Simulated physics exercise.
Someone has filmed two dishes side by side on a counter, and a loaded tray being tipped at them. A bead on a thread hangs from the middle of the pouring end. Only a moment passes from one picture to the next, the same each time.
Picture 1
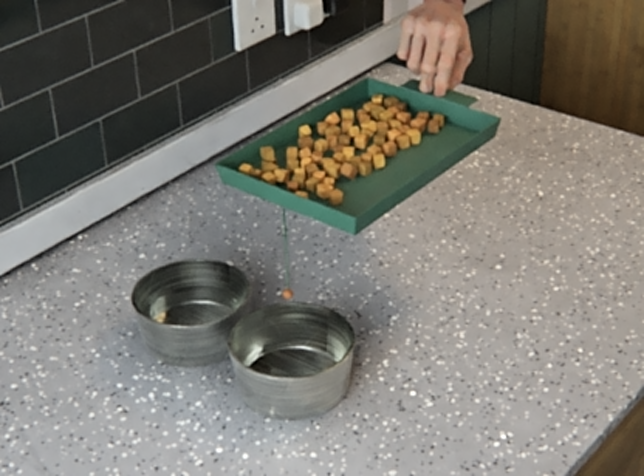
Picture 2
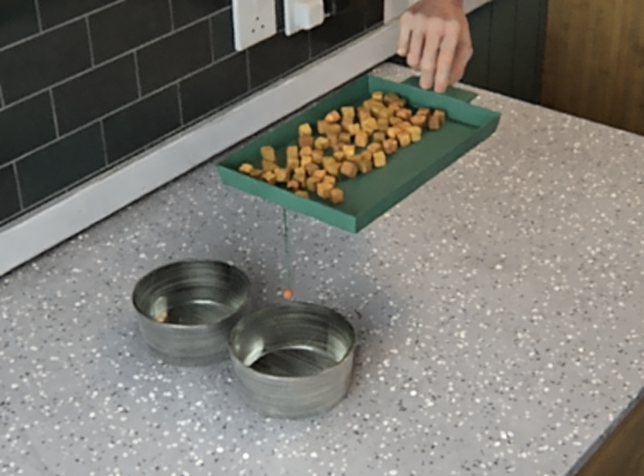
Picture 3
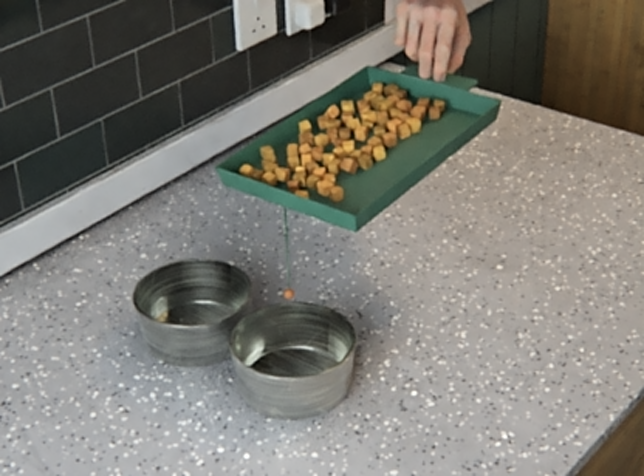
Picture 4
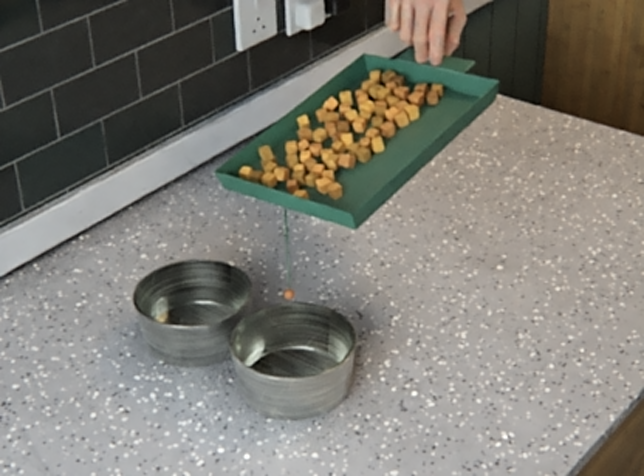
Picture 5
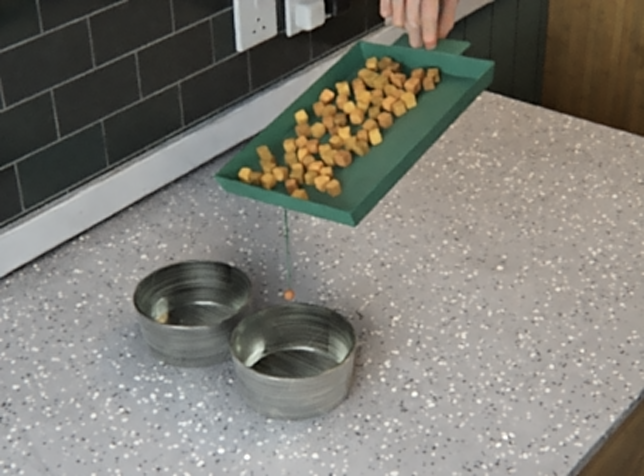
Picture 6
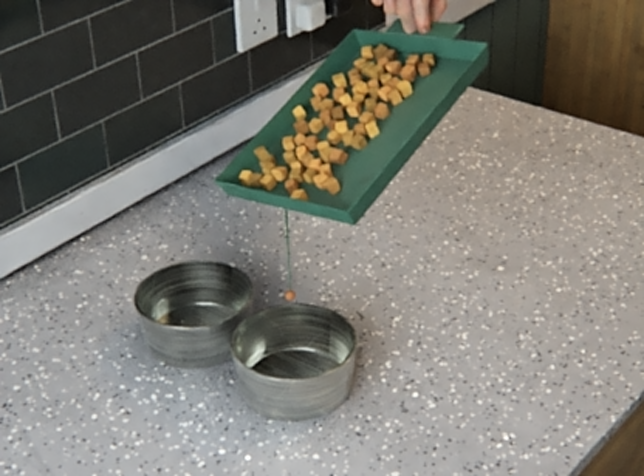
A hand raising the far end of a green tray of croutons, tilting it steadily above two bowls on a speckled counter.
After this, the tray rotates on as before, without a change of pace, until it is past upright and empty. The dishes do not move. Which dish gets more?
More goes to the left-hand dish.
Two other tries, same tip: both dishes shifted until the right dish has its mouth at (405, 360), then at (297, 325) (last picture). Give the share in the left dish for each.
In turn 0 and 80 in a hundred.
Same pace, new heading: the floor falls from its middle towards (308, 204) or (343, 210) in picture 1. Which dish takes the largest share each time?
At the first place the right one, at the second the right dish.
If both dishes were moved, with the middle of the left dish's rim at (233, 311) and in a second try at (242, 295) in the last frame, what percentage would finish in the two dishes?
Roughly 70 per cent, and 90 per cent.
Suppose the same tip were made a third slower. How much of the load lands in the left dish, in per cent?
Close to 90 per cent.
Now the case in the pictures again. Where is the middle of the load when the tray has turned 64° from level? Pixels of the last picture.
Near (260, 151).
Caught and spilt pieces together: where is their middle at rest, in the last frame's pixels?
At about (200, 329).
Shortly afterwards, tray tipped steeply; the whole lot on the tray.
Next, tray tipped past a quarter turn; the bulk on the tray; near a quarter in the left dish.
Some moments later, tray tipped past a quarter turn; only a few in the right dish; all but a few in the left dish; only a few outside both.
In the end, tray tipped past a quarter turn; only a few in the right dish; all but a few in the left dish; only a few outside both.
